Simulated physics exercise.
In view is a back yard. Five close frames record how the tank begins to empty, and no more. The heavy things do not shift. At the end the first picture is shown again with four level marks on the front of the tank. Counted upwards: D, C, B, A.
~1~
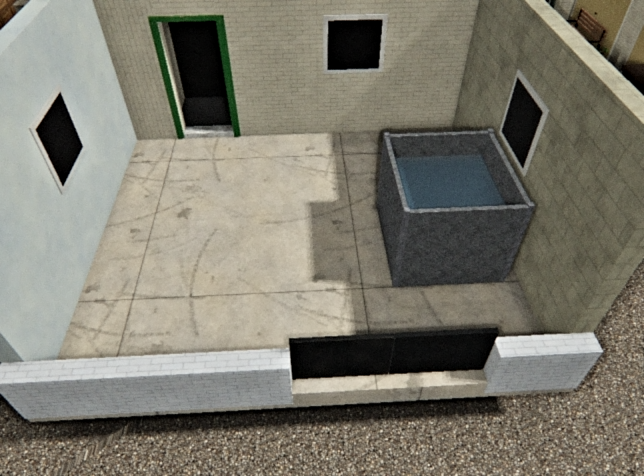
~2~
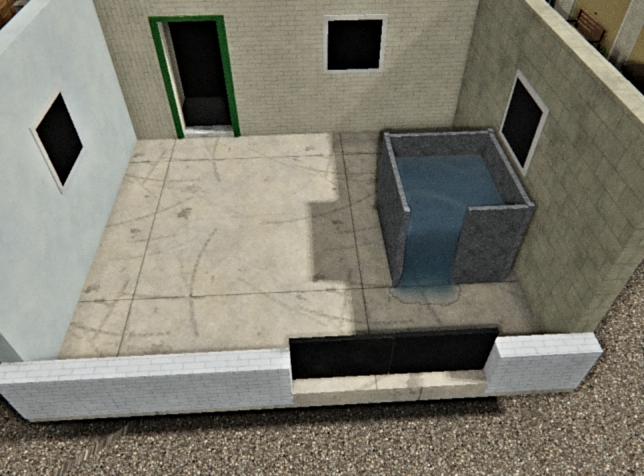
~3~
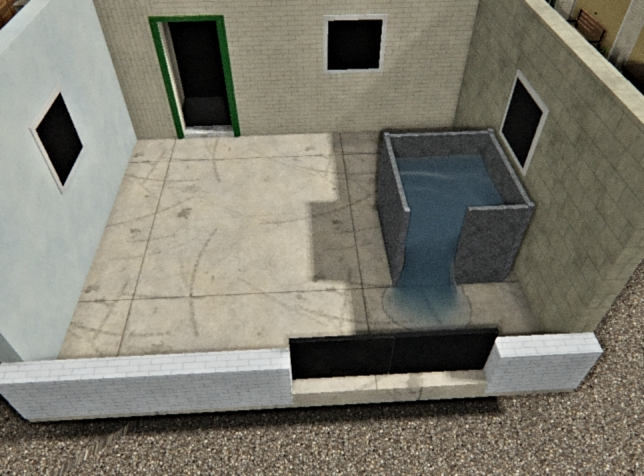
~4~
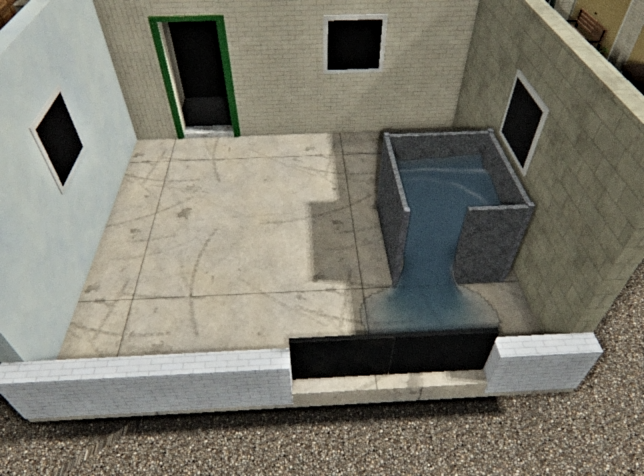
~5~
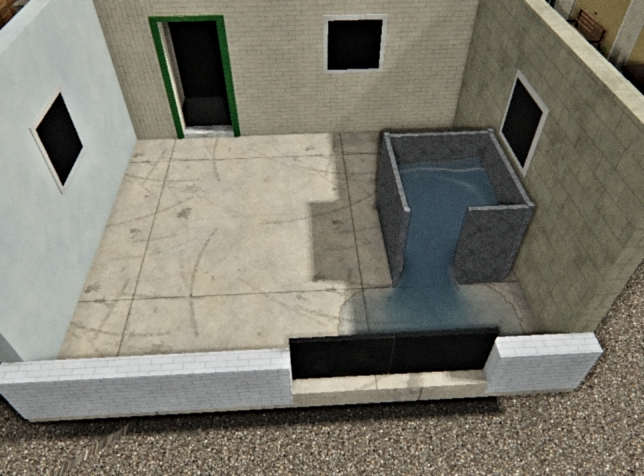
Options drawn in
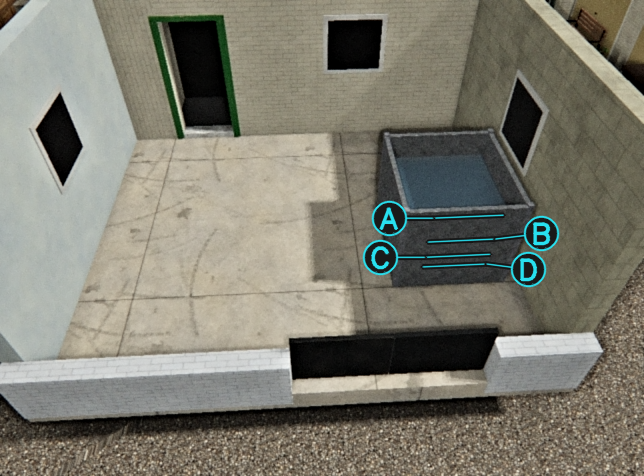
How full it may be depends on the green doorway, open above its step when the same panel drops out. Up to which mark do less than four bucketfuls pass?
Choose B.
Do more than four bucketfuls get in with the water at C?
No.
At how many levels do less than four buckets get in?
Three of the four.
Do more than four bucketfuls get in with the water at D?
No.
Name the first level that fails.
That would be A.
On the marked copy, A at (468, 216); B at (461, 240); C at (457, 255); D at (454, 265); from the bottom up D, C, B, A.
With A, about 10 bucketfuls get in.
With B, a bucket or two gets in.
With C, nothing gets over.
With D, nothing gets over.
